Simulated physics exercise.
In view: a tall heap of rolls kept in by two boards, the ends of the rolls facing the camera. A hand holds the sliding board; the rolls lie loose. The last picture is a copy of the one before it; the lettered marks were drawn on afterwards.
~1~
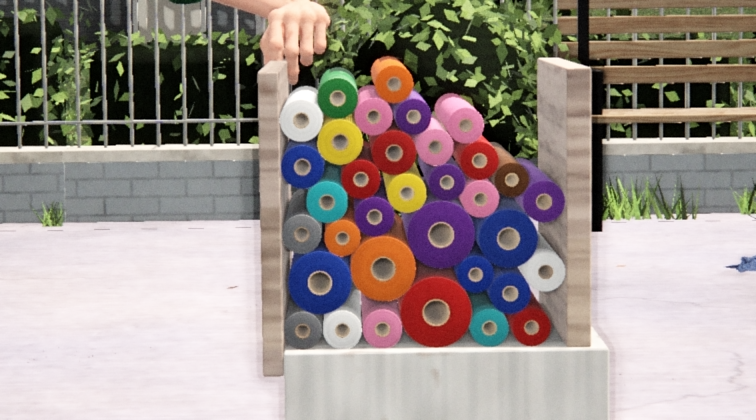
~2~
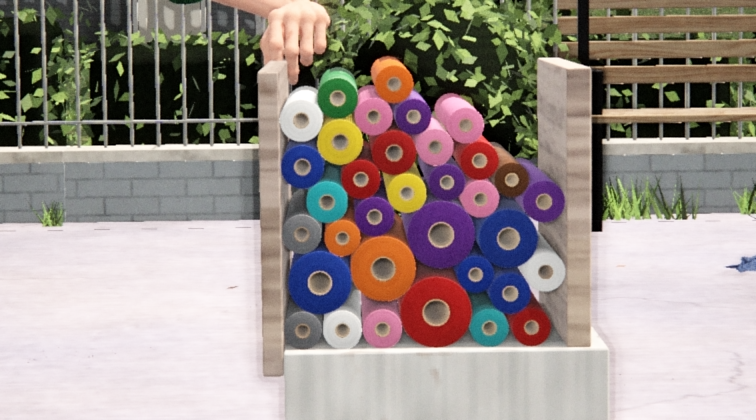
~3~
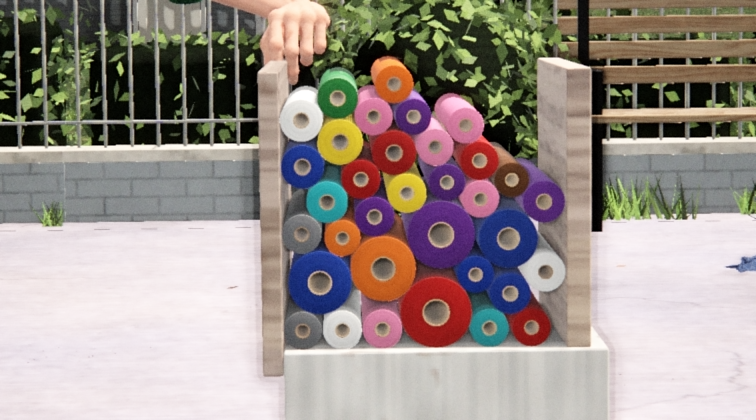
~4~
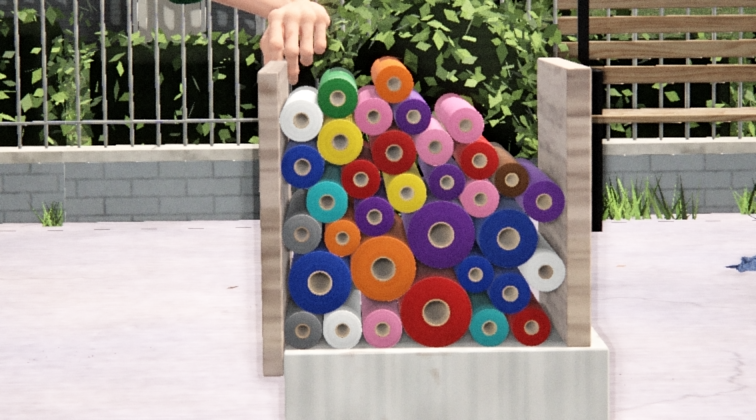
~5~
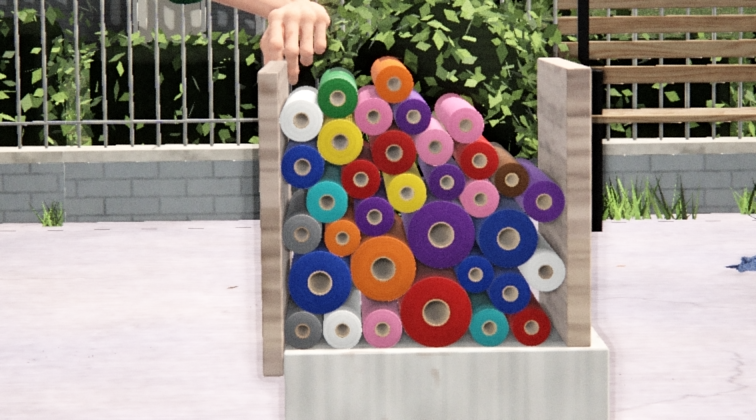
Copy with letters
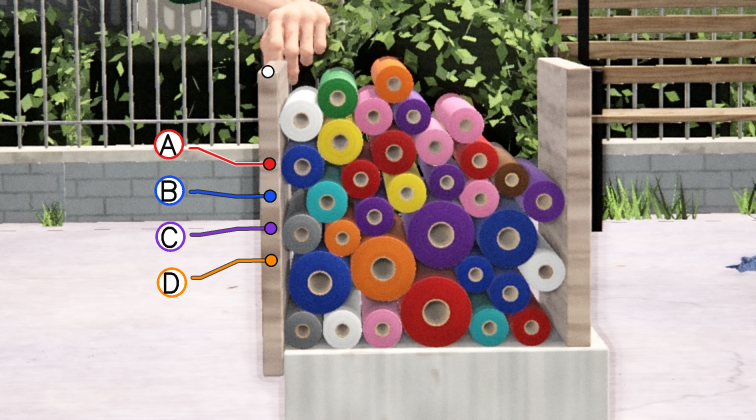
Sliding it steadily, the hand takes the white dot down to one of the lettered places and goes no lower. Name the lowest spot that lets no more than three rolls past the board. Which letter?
Stop at B.
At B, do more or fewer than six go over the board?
It loses fewer than six.
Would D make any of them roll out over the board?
Yes.
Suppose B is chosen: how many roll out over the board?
At B the number is two.
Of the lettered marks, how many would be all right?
Two of them.
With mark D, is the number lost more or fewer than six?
It loses more than six.
On the marked copy, A at (269, 164); B at (270, 196); C at (271, 229); D at (271, 260); the white dot at (268, 72).
Following B. Soon after the start, top of the board (280, 130).
Later, top of the board (281, 195).
In the end, top of the board (281, 195), two out over the board.
As for the rest, A none out over the board; C more than three out over the board; D more than three out over the board.
